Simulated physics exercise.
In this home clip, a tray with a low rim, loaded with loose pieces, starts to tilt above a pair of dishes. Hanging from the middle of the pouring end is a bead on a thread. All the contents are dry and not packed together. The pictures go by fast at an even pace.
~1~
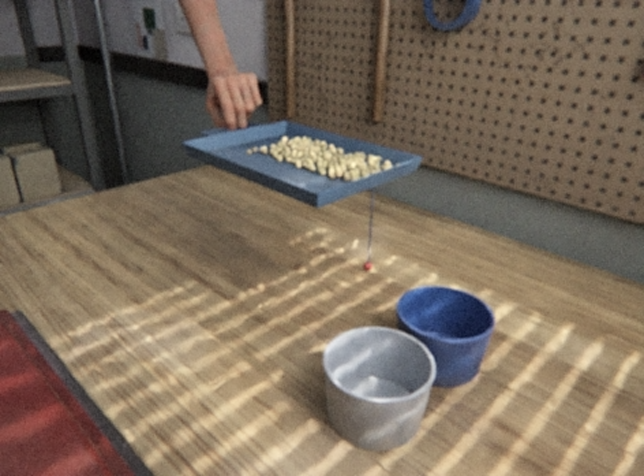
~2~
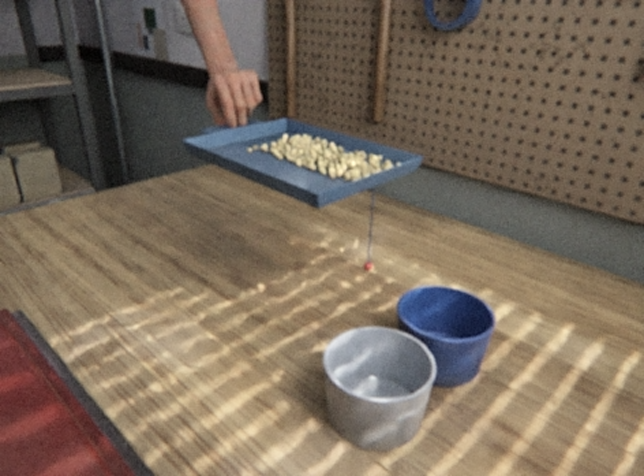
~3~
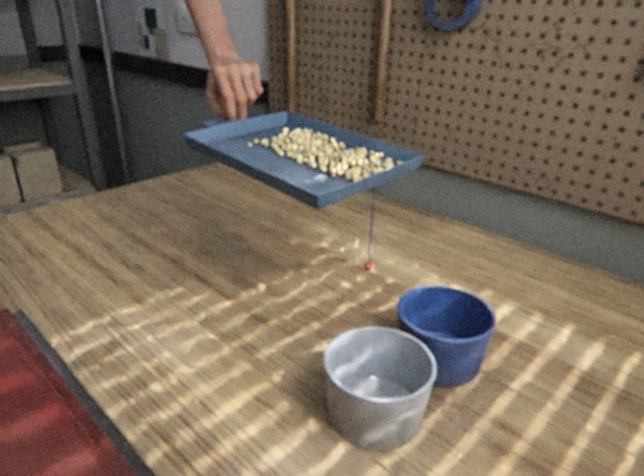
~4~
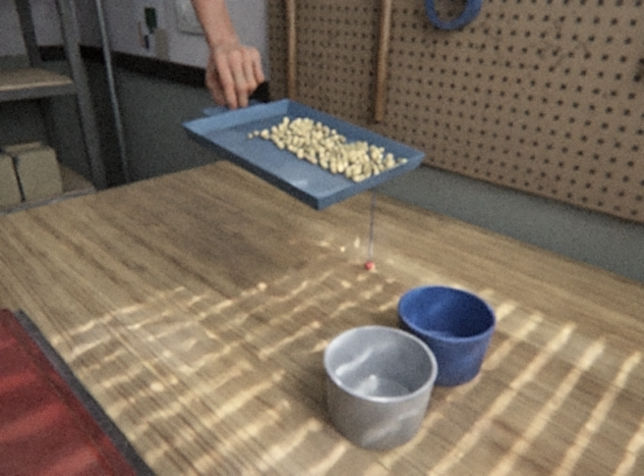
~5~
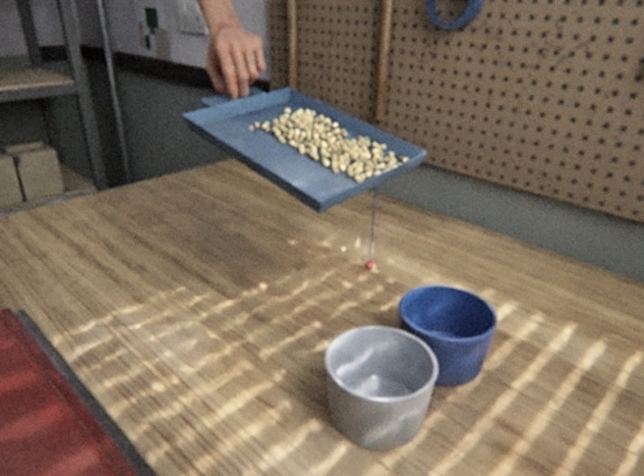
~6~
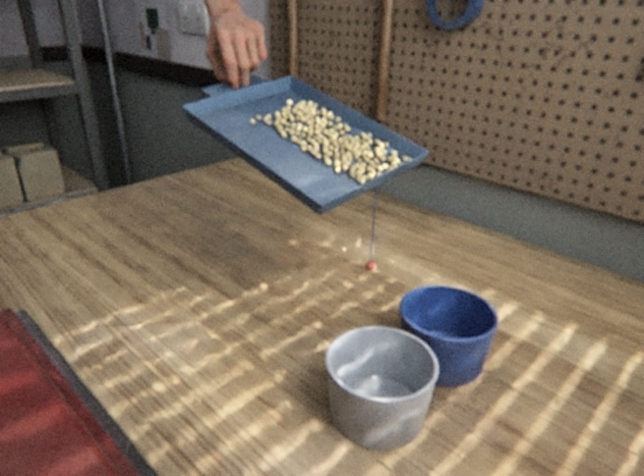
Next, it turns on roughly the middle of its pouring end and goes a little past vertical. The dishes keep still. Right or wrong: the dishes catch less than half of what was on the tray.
Right - they catch less than half.
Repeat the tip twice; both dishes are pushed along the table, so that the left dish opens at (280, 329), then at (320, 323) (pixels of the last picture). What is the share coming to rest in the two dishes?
The first gives 60 %, the second 90 %.
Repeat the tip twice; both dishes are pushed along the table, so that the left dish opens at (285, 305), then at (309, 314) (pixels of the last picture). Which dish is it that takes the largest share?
First try, the dish to the left; second try, the dish to the left.
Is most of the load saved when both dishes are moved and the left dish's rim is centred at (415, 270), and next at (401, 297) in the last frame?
The first time it's lower than half, the second time lower than half.
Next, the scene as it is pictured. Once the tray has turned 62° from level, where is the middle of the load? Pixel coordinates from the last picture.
Near (347, 186).
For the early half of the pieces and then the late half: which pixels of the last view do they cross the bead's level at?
The opening part goes through (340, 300); what follows goes through (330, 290).
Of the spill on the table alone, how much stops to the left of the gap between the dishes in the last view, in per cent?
Near 90 %.
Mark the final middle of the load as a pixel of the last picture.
(331, 365).
Shortly afterwards, tray tipped steeply; all but a few on the tray; only a few in the left dish; a little outside both; only a few in the air.
Next, tray tipped past a quarter turn; only a few on the tray; a little in the left dish; only a few in the right dish; the bulk outside both; a little in the air.
Some moments later, tray tipped past a quarter turn; only a few in the left dish; only a few in the right dish; all but a few outside both.
In the end, tray tipped past a quarter turn; only a few in the left dish; only a few in the right dish; all but a few outside both.
